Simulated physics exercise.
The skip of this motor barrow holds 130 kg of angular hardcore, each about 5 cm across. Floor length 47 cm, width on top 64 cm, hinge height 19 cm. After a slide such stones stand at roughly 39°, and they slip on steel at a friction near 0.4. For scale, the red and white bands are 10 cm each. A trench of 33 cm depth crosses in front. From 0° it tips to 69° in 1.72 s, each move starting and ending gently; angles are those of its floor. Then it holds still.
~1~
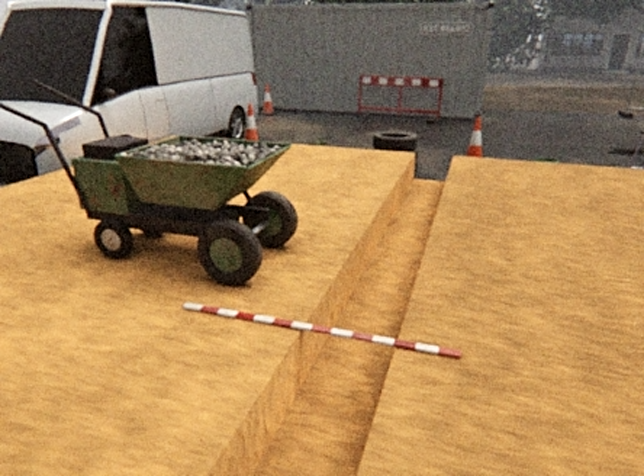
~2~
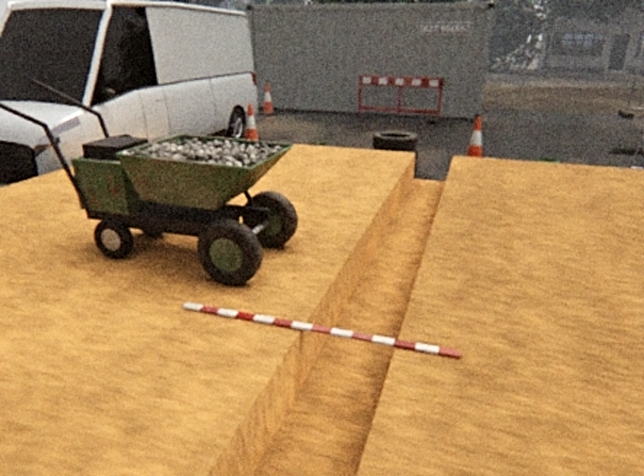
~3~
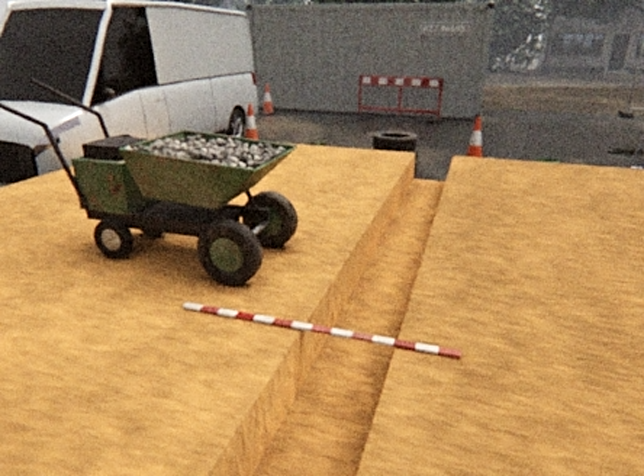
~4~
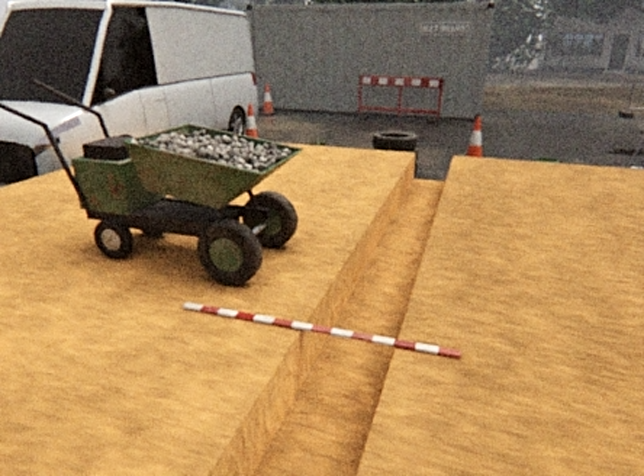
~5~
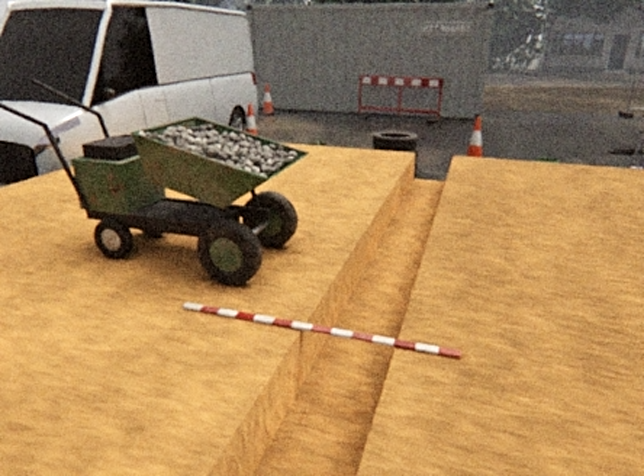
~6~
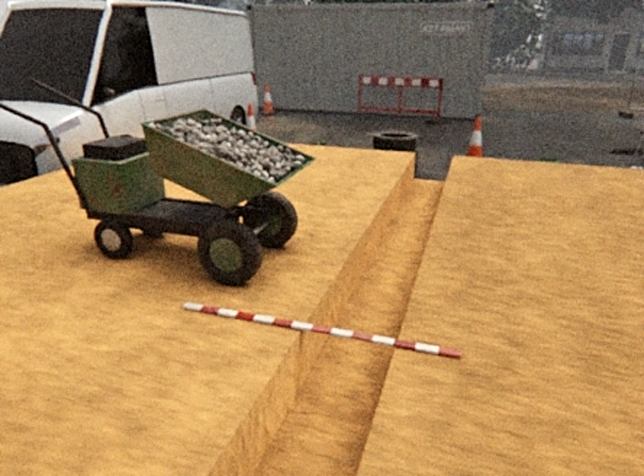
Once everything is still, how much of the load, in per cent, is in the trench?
Roughly 100 per cent ends in the trench.
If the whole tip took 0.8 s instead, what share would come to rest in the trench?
It would be near 100 per cent.
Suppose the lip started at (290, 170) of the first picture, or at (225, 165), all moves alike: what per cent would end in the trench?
First some 90, then 90 per cent.
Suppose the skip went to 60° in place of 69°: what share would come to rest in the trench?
In that case some 60 per cent.
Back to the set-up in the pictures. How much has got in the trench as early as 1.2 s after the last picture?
Some 40 per cent.
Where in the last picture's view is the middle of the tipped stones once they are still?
Around (369, 316).
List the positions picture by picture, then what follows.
The skip is at 0°, its lip at (247, 169); the top of the load is at (229, 148), in the first picture.
The skip is at 1°, its lip at (249, 169); the top of the load is at (226, 147), in the second picture.
The skip is at 4°, its lip at (253, 171); the top of the load is at (198, 144), in the third picture.
Lip at (260, 174), floor tilted 8°, highest stones at (190, 137), in the fourth picture.
The skip is at 13°, its lip at (268, 179); the top of the load is at (193, 130), in the fifth picture.
The skip is at 19°, its lip at (276, 186); the top of the load is at (202, 124), in the sixth picture.
Then, 0.7 s after the last picture the floor is at 58°, 100 % in the skip; the foremost stones are at (326, 224).
Then, 1.2 s after the last picture the floor is at 69°, 61 % in the skip, 38 % in the trench; the foremost stones are at (404, 332).
Then, 1.6 s after the last picture the floor is at 69°, 31 % in the skip, 69 % in the trench; the foremost stones are at (407, 326).
Then, 3.5 s after the last picture the floor is at 69°, 0 % in the skip, 100 % in the trench; the foremost stones are at (407, 323).
